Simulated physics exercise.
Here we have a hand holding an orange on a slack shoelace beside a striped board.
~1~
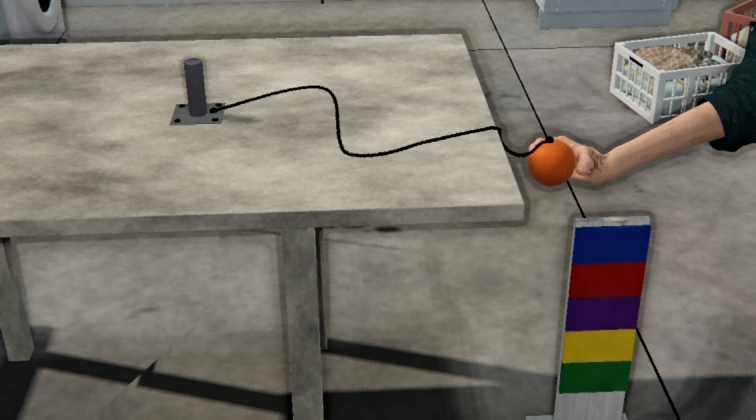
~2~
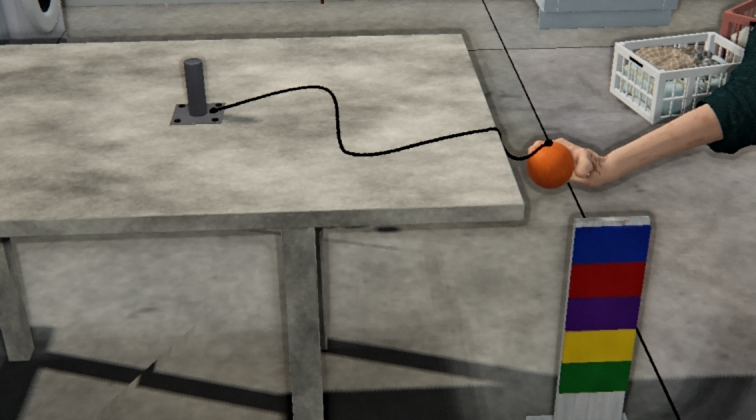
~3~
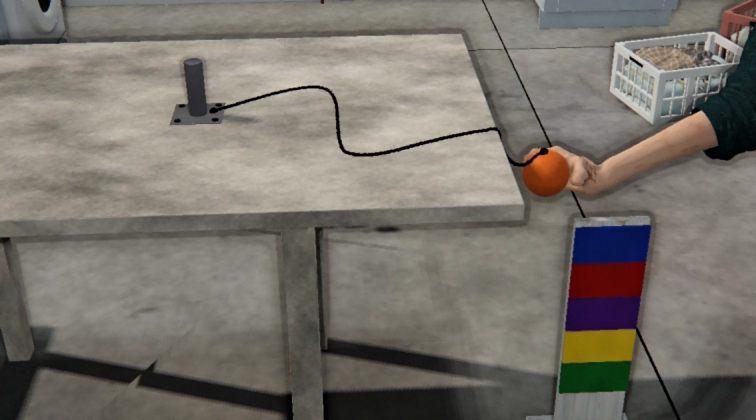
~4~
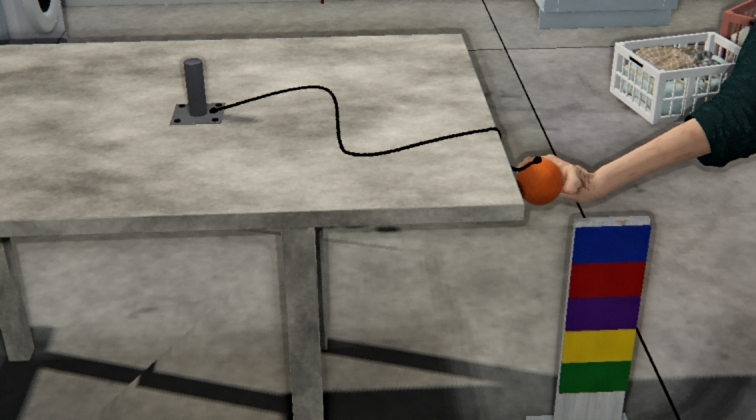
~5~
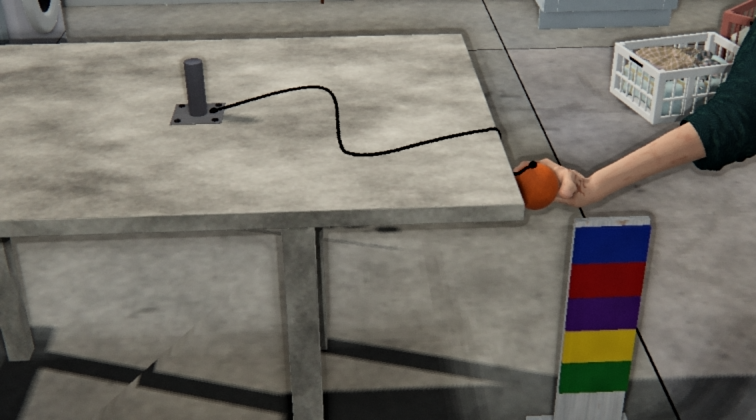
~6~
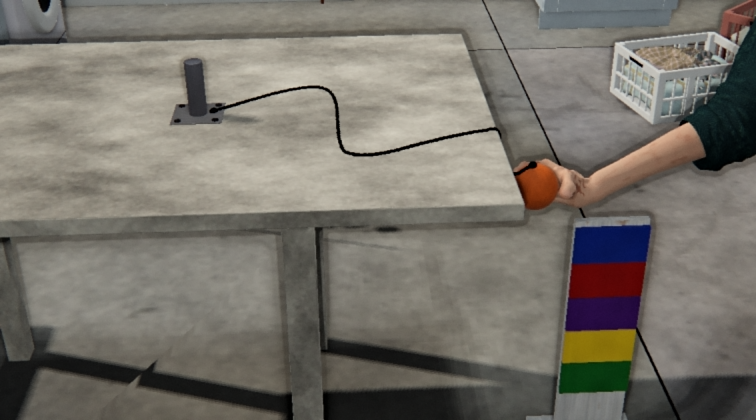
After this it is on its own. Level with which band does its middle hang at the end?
Its centre hangs level with the yellow band.
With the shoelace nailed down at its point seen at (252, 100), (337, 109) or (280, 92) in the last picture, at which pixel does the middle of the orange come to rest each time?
Try by try, around (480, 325), (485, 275) and (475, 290).
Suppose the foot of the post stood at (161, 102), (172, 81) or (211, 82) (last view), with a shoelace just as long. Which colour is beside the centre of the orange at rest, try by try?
One after the other, purple; purple; yellow.
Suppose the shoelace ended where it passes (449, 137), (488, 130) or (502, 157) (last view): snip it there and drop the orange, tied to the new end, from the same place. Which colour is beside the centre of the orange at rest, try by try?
Try by try: Blue; red; purple.
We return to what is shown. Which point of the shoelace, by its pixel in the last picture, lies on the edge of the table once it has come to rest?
At (343, 149), roughly.
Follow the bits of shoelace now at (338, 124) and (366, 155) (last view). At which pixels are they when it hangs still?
At (436, 111), then (490, 142).
Early on, orange near (468, 299); level with purple.
Midway, orange near (493, 329); level with yellow.
Finally, orange near (476, 335); level with yellow. Its middle rests at the yellow band.
